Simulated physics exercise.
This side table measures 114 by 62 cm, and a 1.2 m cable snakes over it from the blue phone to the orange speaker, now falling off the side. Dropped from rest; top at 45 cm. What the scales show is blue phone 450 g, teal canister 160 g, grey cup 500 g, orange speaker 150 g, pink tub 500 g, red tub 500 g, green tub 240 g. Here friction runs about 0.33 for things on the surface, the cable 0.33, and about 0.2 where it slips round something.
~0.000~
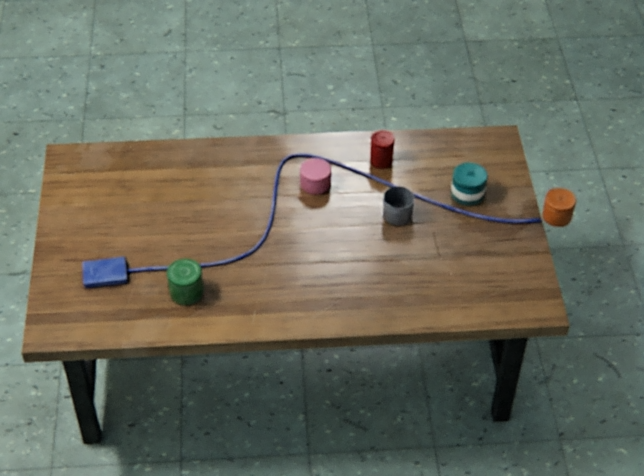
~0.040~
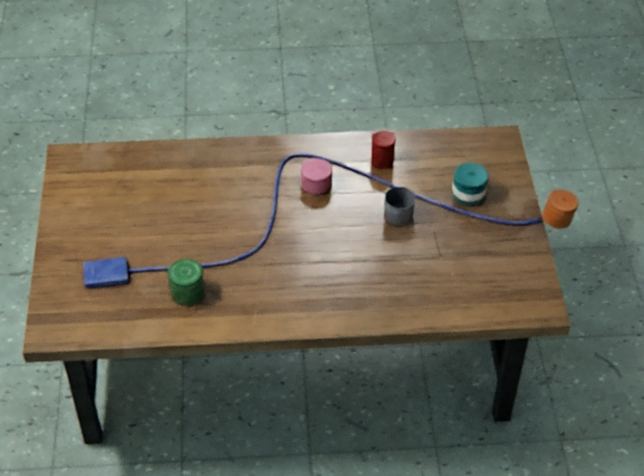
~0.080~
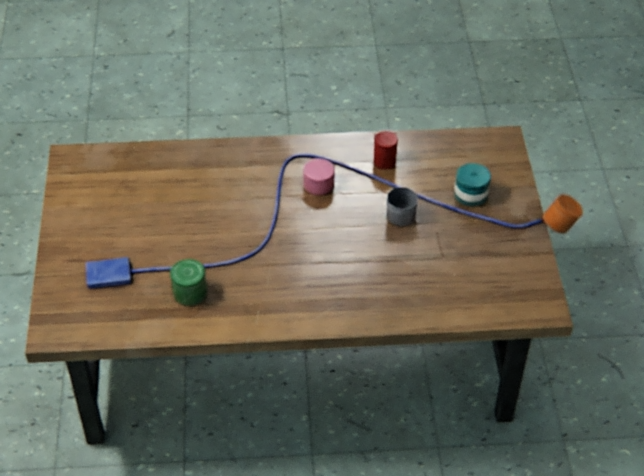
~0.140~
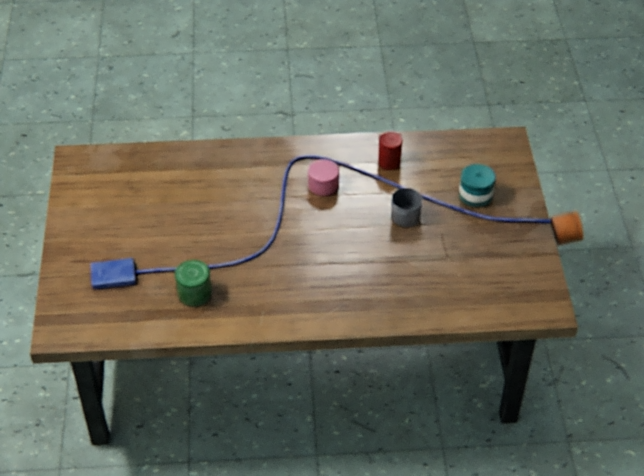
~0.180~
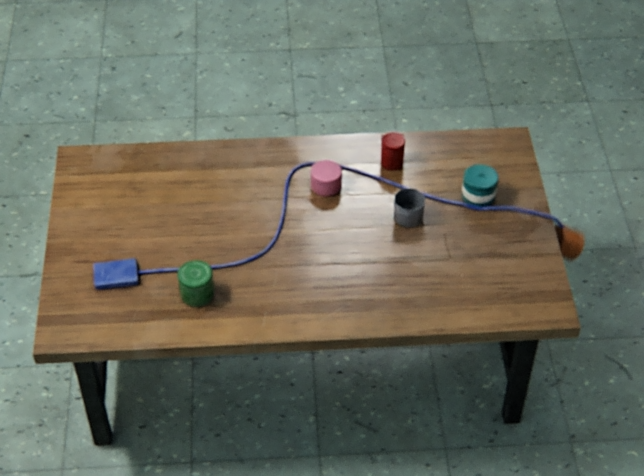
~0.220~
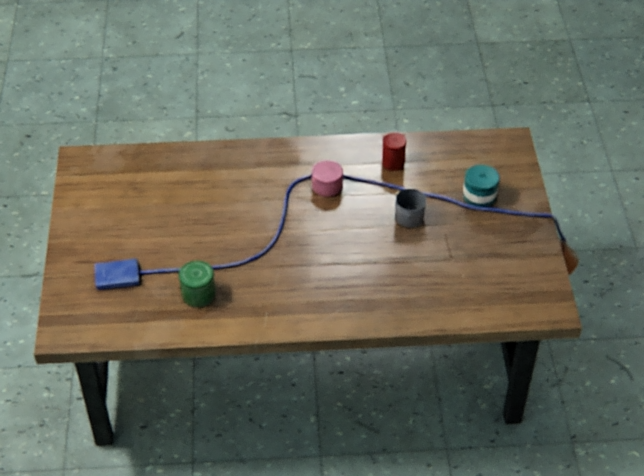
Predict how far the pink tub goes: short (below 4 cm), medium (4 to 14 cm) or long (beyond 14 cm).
I'd say it will hardly leave its spot.
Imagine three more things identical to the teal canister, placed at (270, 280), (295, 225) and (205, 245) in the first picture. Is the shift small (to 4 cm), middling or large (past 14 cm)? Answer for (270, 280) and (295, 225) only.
In that order: Small, small.
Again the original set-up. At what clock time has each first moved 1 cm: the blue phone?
Blue phone at about 0.36 s on the clock.
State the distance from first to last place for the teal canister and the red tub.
The teal canister ends up 0 cm from where it began, and the red tub 0 cm.
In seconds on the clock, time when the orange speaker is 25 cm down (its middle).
At about 0.50 s.
At 0.5 s, the cable's tail end at (146, 260); orange speaker over the edge, blue phone 3 cm off its start.
At 0.7 s, the cable's tail end at (147, 260); orange speaker over the edge, blue phone 3 cm off its start.
At 1.0 s, the cable's tail end at (147, 260); orange speaker over the edge, blue phone 3 cm off its start at (126, 264).
At 1.2 s, the cable's tail end at (147, 260); blue phone 3 cm off its start, orange speaker over the edge.
At 2.4 s, the cable's tail end at (147, 260); pink tub 1 cm off its start at (328, 173), orange speaker over the edge, blue phone 3 cm off its start at (126, 264).
